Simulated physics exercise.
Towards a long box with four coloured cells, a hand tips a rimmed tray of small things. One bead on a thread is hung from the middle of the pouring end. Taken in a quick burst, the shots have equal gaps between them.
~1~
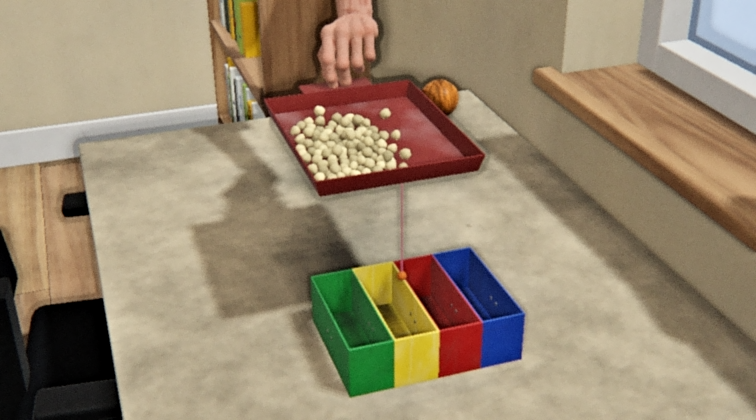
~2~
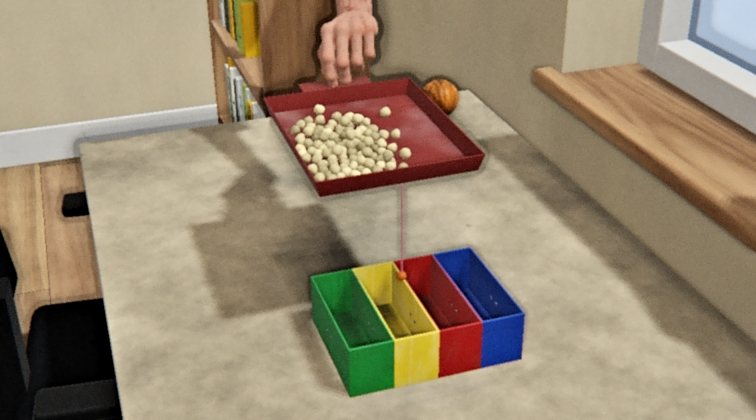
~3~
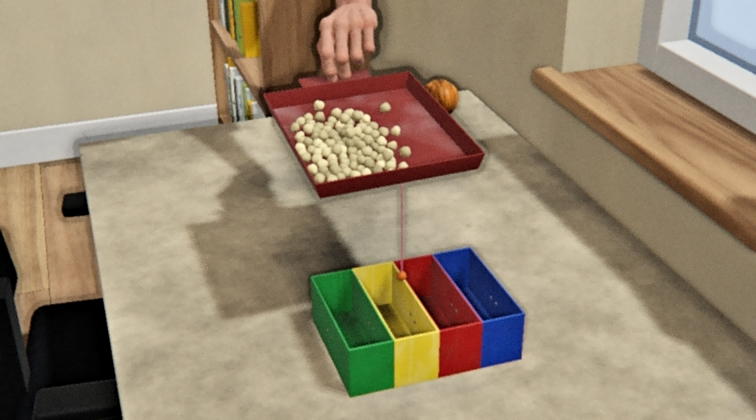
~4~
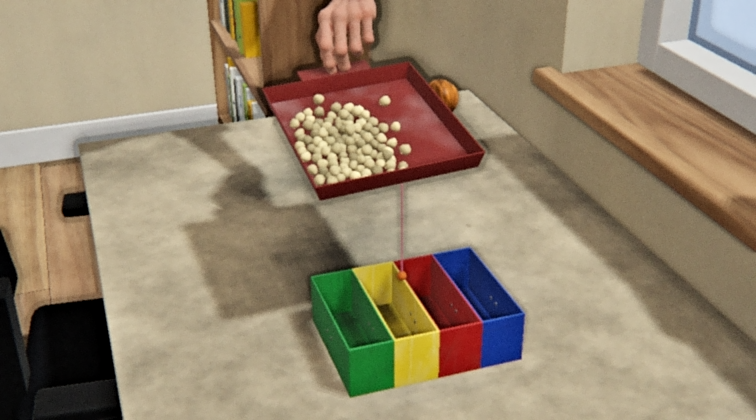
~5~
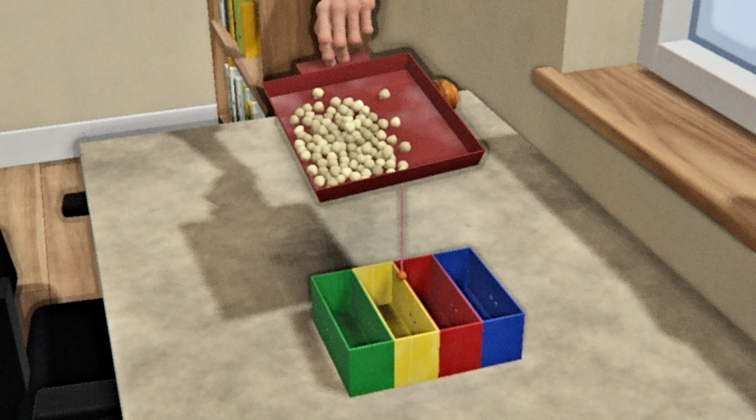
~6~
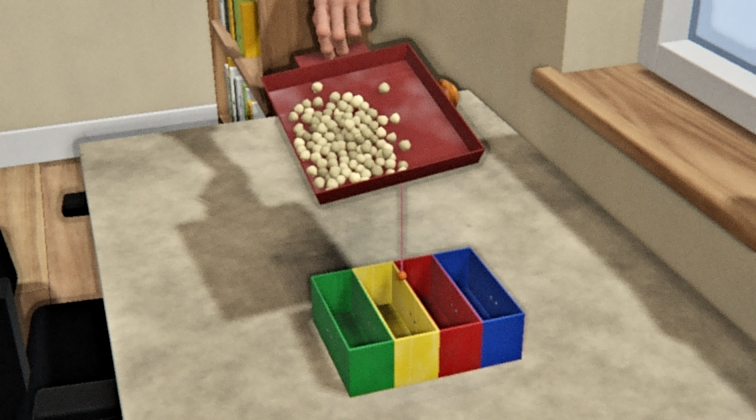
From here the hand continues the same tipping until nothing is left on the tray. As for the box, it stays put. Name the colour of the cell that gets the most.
It is the green one.
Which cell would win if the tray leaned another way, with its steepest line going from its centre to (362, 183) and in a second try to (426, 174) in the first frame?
First try: The green cell; second try: The cell in blue.
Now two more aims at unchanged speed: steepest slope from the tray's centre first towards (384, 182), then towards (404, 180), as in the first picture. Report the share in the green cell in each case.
First case: 30 %; second case: 20 %.
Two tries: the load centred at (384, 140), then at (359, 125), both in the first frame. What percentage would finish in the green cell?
About 50 and 60 per cent.
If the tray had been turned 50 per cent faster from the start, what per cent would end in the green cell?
Close to 60 in a hundred.
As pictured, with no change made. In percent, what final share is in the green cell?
I'd estimate close to 50 per cent.
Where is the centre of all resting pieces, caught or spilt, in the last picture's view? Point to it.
Somewhere around (342, 360) in the last picture.
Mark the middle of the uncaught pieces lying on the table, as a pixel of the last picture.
Centre at rest: About (275, 391).
Soon, tray tipped steeply; nearly all on the tray; a stray few falling or outside the box.
A while on, tray tipped right over; about half on the tray; a small part in the green cell; about a third falling or outside the box.
Towards the end, tray tipped past a quarter turn; about half in the green cell; a stray few in the yellow cell; about half falling or outside the box.
Finally, tray tipped past a quarter turn; about half in the green cell; a stray few in the yellow cell; none in the red cell; none in the blue cell; about half outside the box.
